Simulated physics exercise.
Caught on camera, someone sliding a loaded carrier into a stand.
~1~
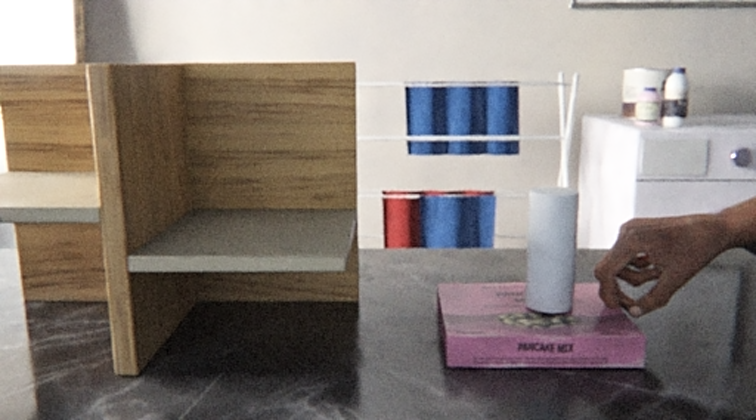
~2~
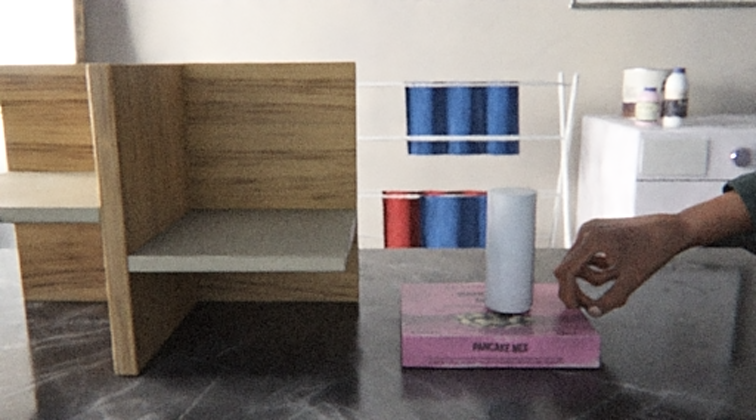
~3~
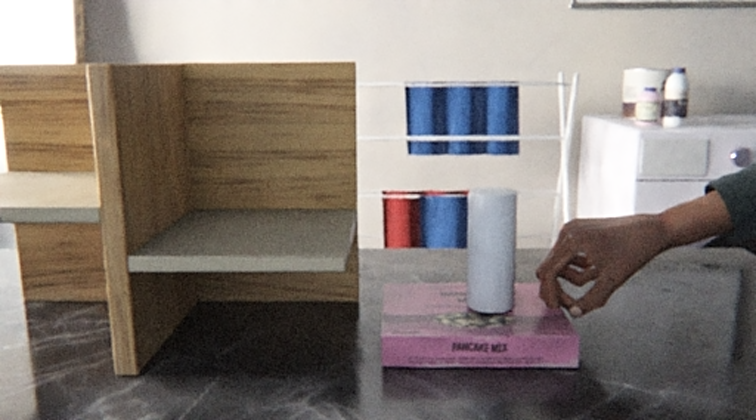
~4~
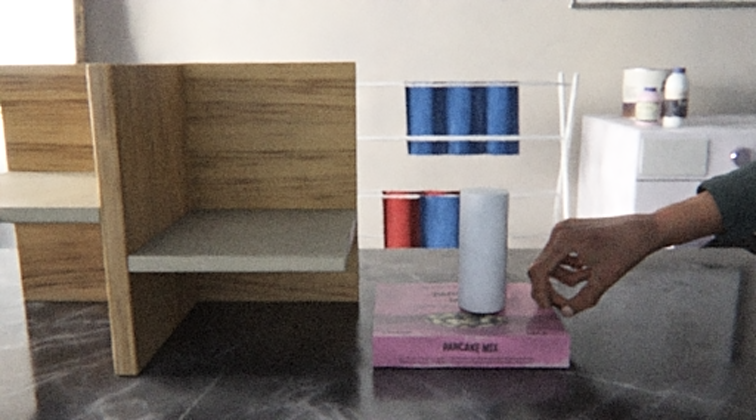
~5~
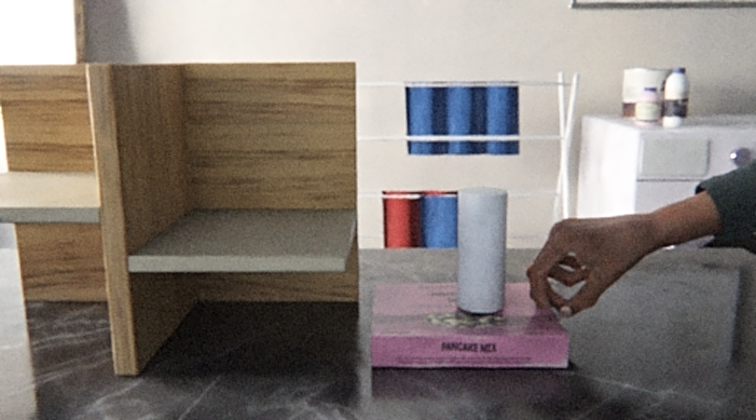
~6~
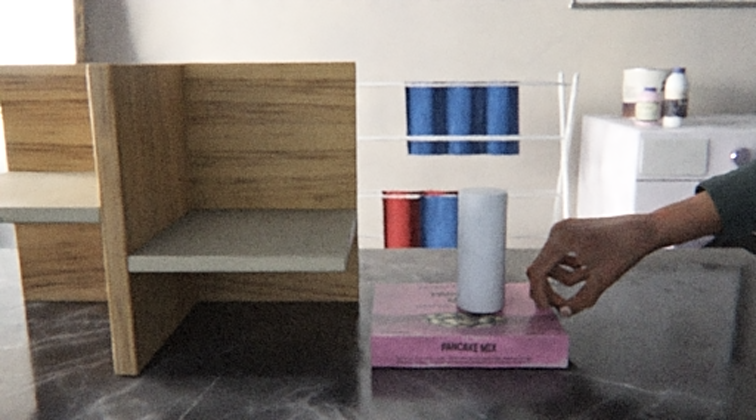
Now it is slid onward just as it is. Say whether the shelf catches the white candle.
As it turns out, the white candle gets scraped off its spot.
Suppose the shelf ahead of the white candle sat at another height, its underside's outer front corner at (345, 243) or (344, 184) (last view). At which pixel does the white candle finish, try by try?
Close to (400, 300) and (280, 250).
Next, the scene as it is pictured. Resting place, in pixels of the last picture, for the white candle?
Around (466, 314).
Then, 1.58 s later than the last frame, white candle tilted by 18° near (376, 249).
When it is over, the white candle is knocked back, near (466, 314).
